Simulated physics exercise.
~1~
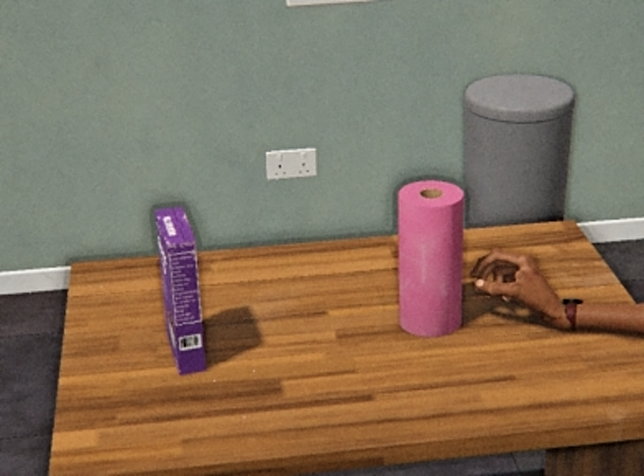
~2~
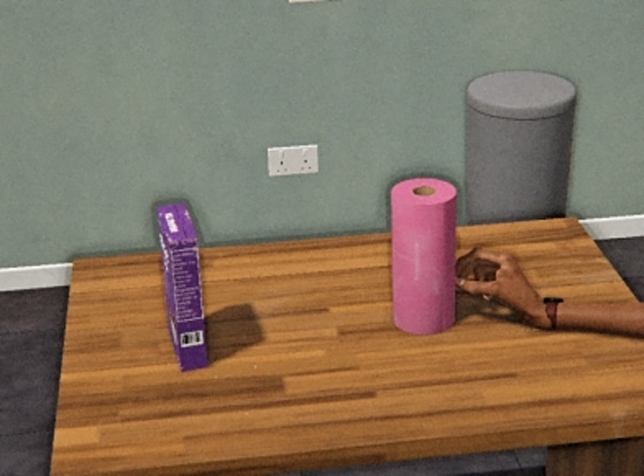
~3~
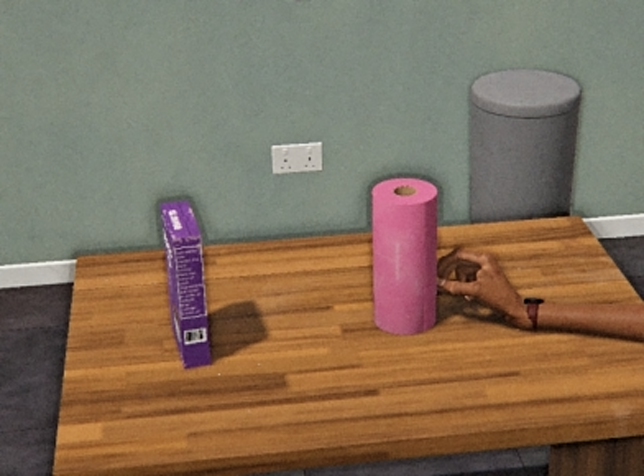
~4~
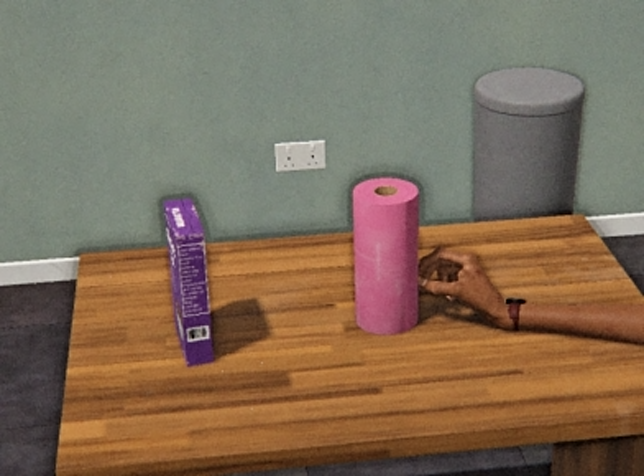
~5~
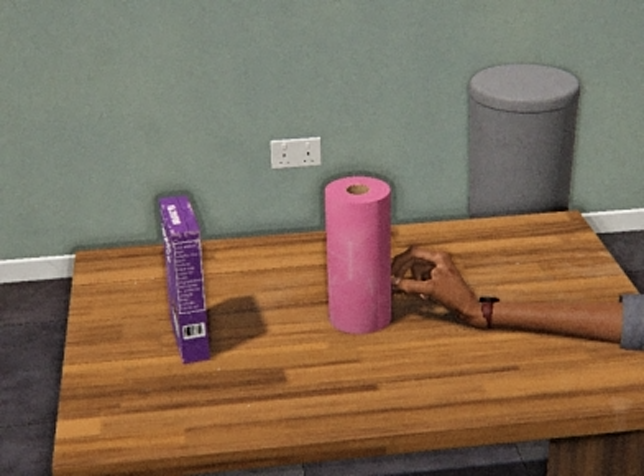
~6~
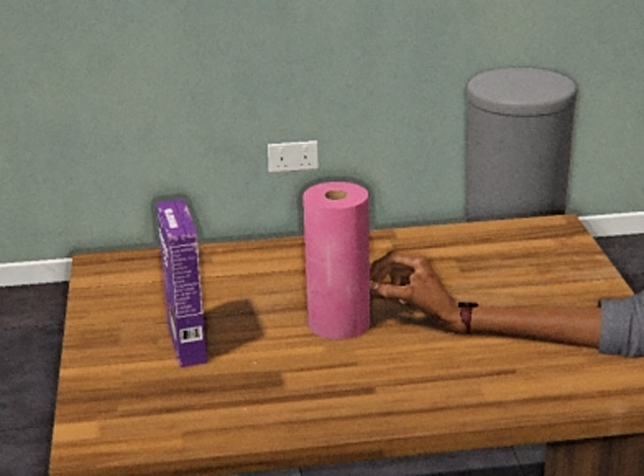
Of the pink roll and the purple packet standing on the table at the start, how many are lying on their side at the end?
None of them are lying on their side, as both the pink roll and the purple packet are still standing upright.
